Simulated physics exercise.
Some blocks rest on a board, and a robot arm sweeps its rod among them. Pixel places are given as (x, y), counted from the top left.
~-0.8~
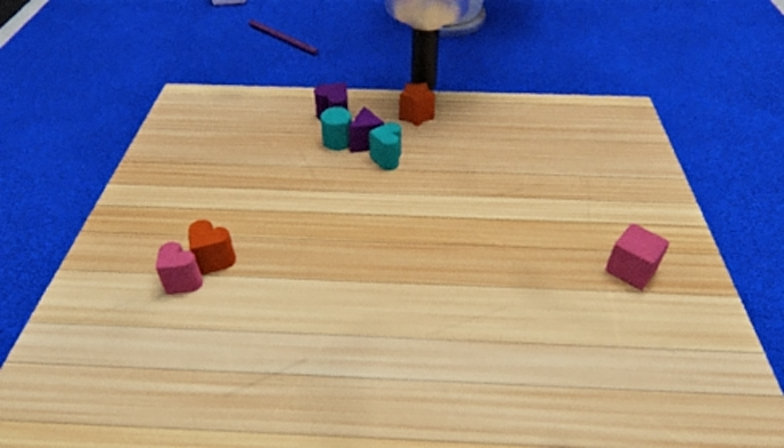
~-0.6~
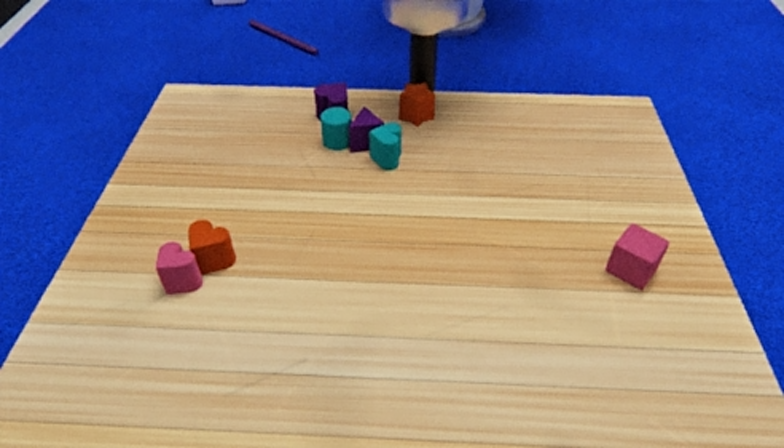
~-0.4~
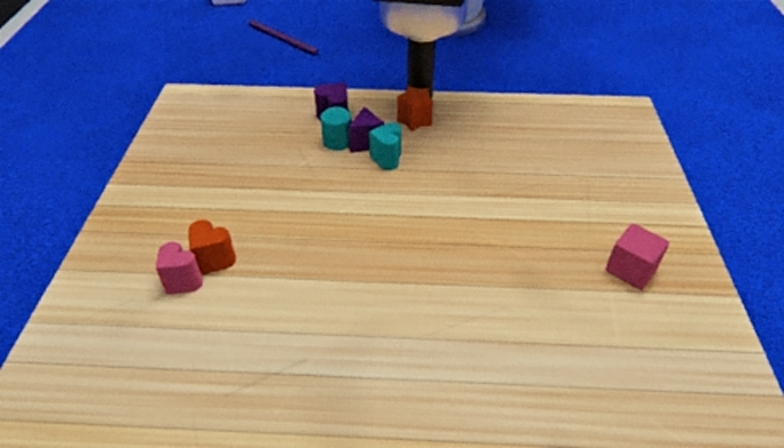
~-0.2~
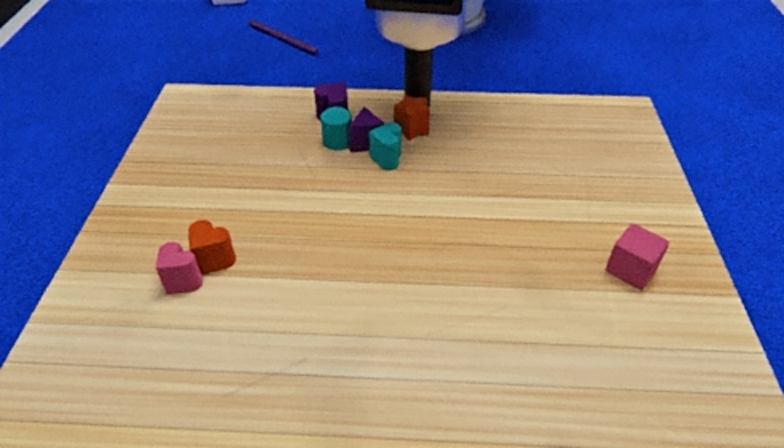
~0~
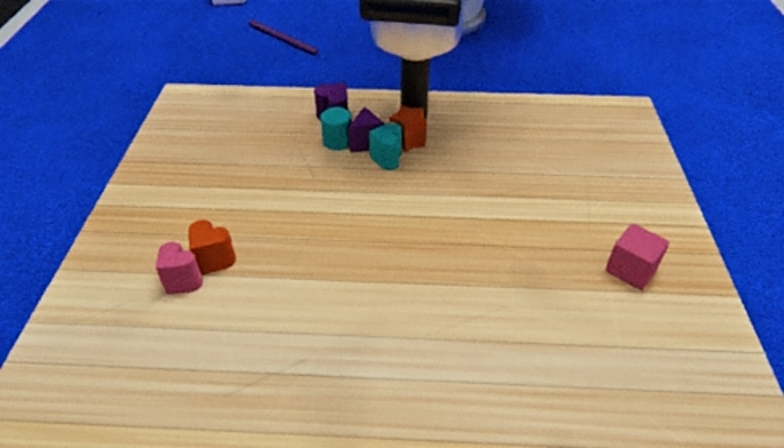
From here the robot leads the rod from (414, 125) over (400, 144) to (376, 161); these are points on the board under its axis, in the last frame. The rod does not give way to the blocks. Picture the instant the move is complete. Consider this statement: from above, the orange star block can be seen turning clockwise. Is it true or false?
The claim does not hold.
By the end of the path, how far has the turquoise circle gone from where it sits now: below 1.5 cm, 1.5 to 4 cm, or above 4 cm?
Answer: Less than 1.5 cm.
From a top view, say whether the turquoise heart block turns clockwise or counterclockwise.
From the top: Clockwise.
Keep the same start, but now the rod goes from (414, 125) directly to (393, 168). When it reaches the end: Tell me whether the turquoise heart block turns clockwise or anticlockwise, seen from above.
It turns round clockwise.
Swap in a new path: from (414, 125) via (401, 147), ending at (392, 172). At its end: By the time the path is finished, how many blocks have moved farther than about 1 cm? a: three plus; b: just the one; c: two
The correct letter is c.
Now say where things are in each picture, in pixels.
Lower end of the rod (423, 85), tops of blocks, turquoise circle (336, 115), purple triangular piece (366, 118), turquoise heart block (387, 132), orange star block (417, 90), in the first picture.
Rod (422, 90), blocks as before, in the second picture.
Rod (420, 97), orange star block (416, 95), in the third picture.
Rod (417, 105), orange star block (413, 104), in the fourth picture.
Rod (414, 115), turquoise circle (336, 115), purple triangular piece (366, 118), turquoise heart block (387, 132), orange star block (409, 115), in the fifth picture.
What follows on the original path. Halfway along, rod (400, 135); turquoise heart block (370, 149), turned 20° clockwise; orange star block (397, 135).
At the end, rod (376, 151); turquoise circle (330, 113); purple triangular piece (353, 125), turned 55° clockwise; turquoise heart block (355, 167), turned 55° clockwise; orange star block (386, 151), turned 35° anticlockwise.
